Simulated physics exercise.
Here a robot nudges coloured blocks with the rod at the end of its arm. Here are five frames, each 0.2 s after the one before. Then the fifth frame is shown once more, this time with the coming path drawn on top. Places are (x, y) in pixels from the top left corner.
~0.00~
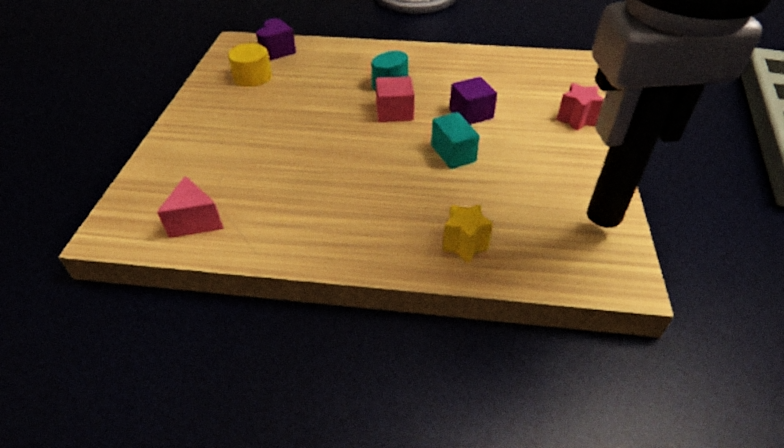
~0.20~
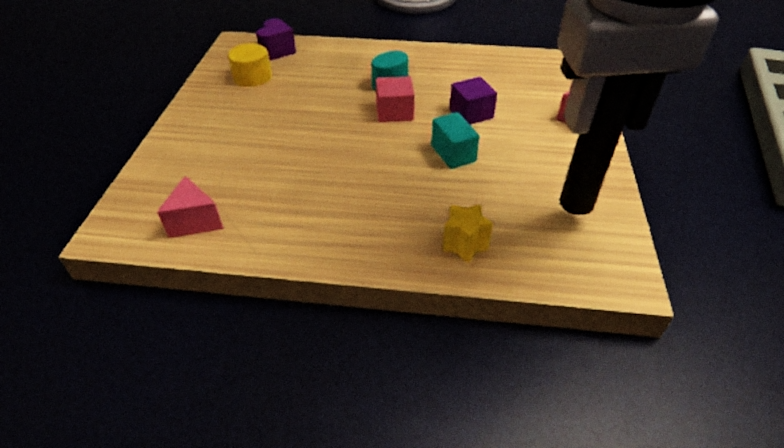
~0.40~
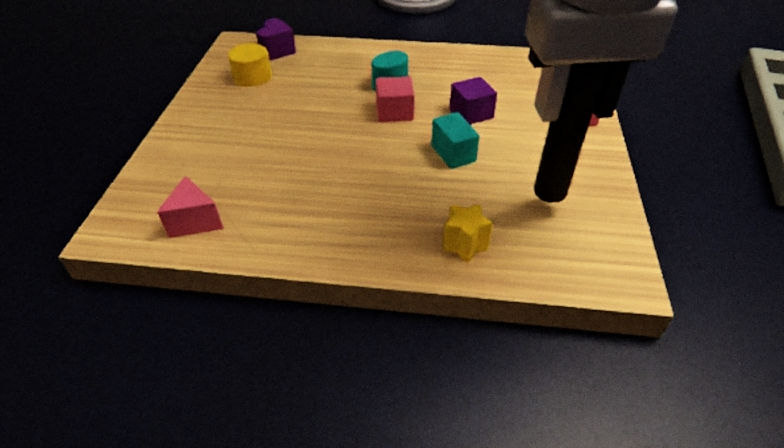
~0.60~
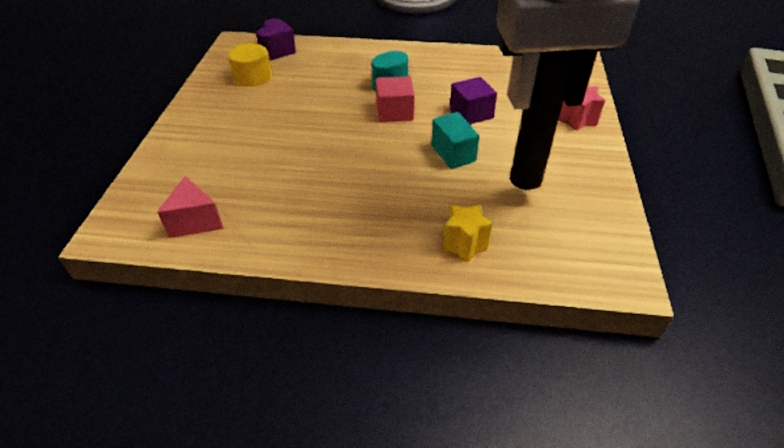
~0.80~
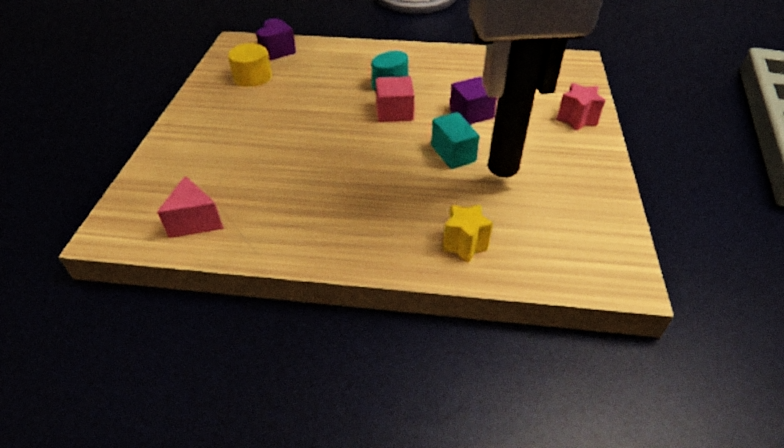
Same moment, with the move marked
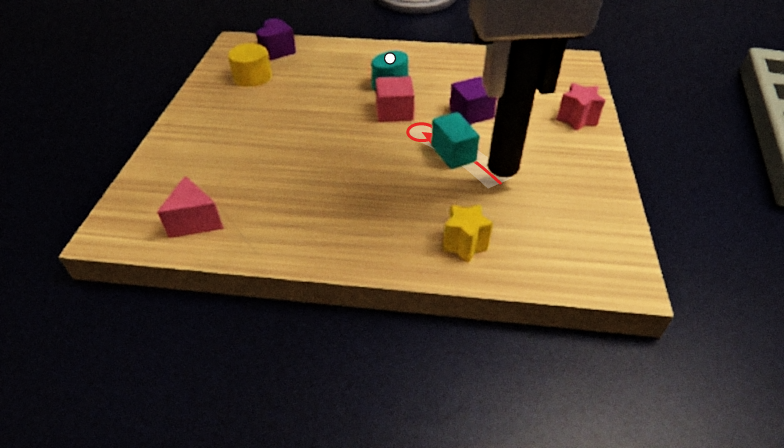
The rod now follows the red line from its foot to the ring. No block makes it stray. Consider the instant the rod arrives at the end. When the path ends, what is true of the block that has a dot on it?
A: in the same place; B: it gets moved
A.
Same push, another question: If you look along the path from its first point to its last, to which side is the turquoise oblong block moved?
It will end up to the left.
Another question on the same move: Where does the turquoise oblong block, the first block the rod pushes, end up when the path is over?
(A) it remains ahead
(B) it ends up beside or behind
My answer is option A.
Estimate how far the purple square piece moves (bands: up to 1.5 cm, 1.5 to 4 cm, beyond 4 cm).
Travels under 1.5 cm.
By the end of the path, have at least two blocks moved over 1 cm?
No, that is not what happens.
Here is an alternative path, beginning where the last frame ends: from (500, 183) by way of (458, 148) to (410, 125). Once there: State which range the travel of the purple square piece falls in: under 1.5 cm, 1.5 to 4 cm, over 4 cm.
Travels under 1.5 cm.
Drawn move, from (500, 183) through (463, 154) to (422, 132); the dot is on the turquoise oval.
On the path given first. One third of the way, rod at (477, 146); turquoise oblong block at (446, 121), turned 15° anticlockwise.
Two thirds of the way, rod at (450, 130); turquoise oblong block at (417, 109), turned 35° anticlockwise.
At the end, rod at (422, 117); turquoise oval still; pink square piece at (391, 83); turquoise oblong block at (387, 102), turned 60° anticlockwise; purple square piece still.
